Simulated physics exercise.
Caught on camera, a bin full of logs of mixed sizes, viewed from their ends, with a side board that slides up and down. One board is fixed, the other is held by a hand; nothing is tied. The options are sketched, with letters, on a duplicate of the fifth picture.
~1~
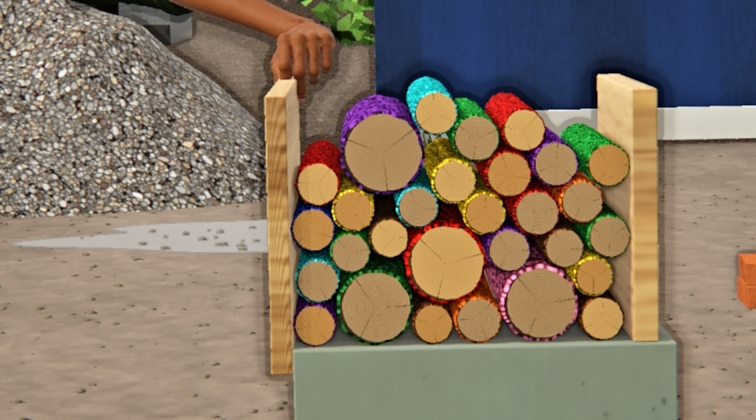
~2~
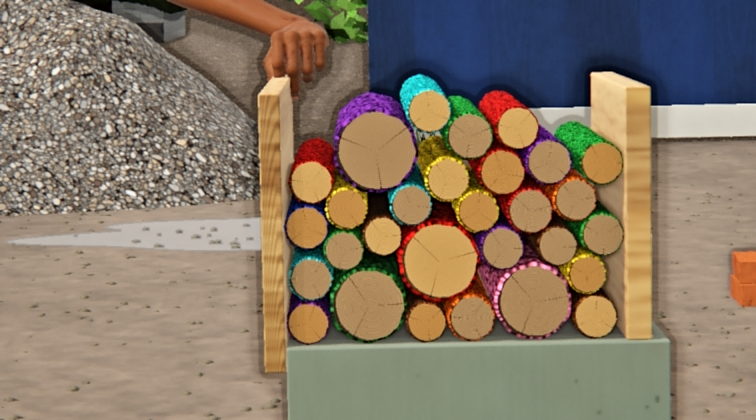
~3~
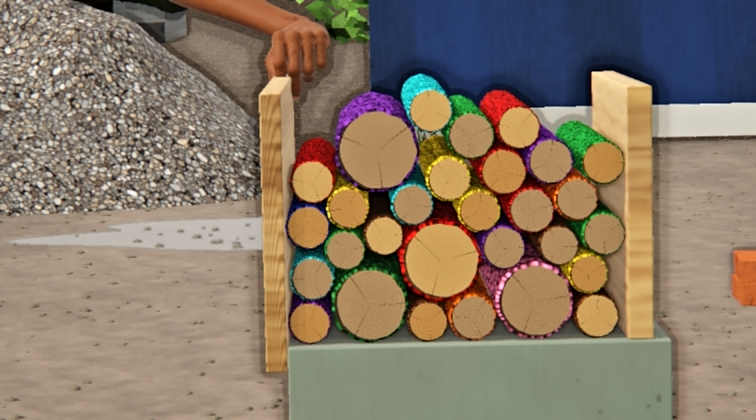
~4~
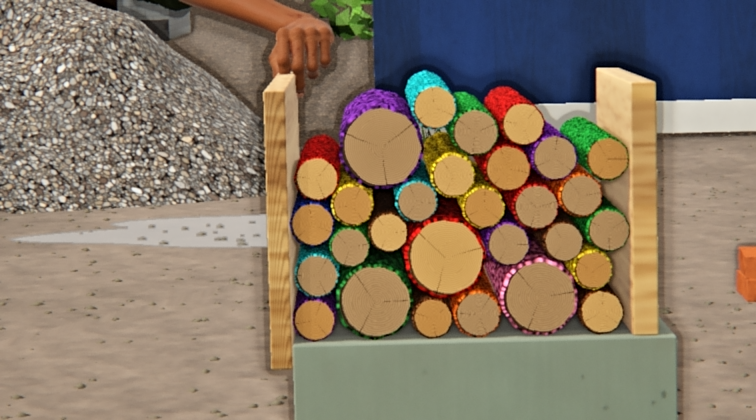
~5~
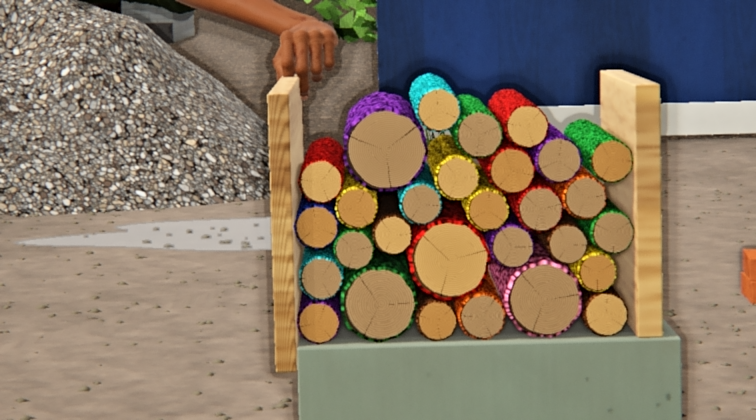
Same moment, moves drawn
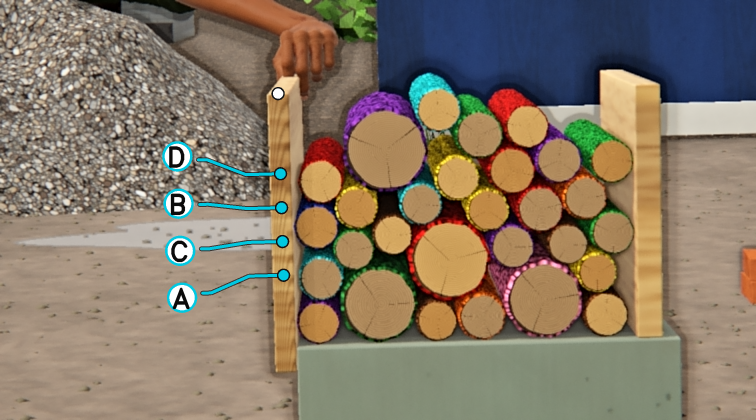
A hand hung by the left wooden board beside a stack of colorful, glittery logs of mixed sizes, seen end-on, and nothing moved except the whole view, which shifted slightly left and then back right.
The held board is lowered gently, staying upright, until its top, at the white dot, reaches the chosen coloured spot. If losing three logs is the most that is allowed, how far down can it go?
Slide it to C.
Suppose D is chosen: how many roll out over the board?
At D the number is none.
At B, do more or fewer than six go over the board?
It loses fewer than six.
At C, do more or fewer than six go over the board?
At C, fewer than six.
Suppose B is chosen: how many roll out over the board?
At B the number is none.
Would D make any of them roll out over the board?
At D: No.
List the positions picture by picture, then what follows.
The first frame shows a log (509, 250); a log (417, 207); a log (454, 182).
The second frame shows a log (447, 180); a log (548, 162).
The third frame shows side board (281, 211); a log (309, 323).
The fourth frame shows a log (601, 312); a log (508, 244).
The fifth frame shows a log (421, 204); a log (457, 178); a log (558, 160).
On the marked copy, A at (284, 276); B at (282, 208); C at (283, 241); D at (281, 174); the white dot at (278, 94).
Taking C. A third of the way, top of the board (291, 163).
Two thirds of the way, top of the board (293, 239).
When it is over, top of the board (293, 240), one out over the board.
As for the rest, A more than three out over the board; B none out over the board; D none out over the board.
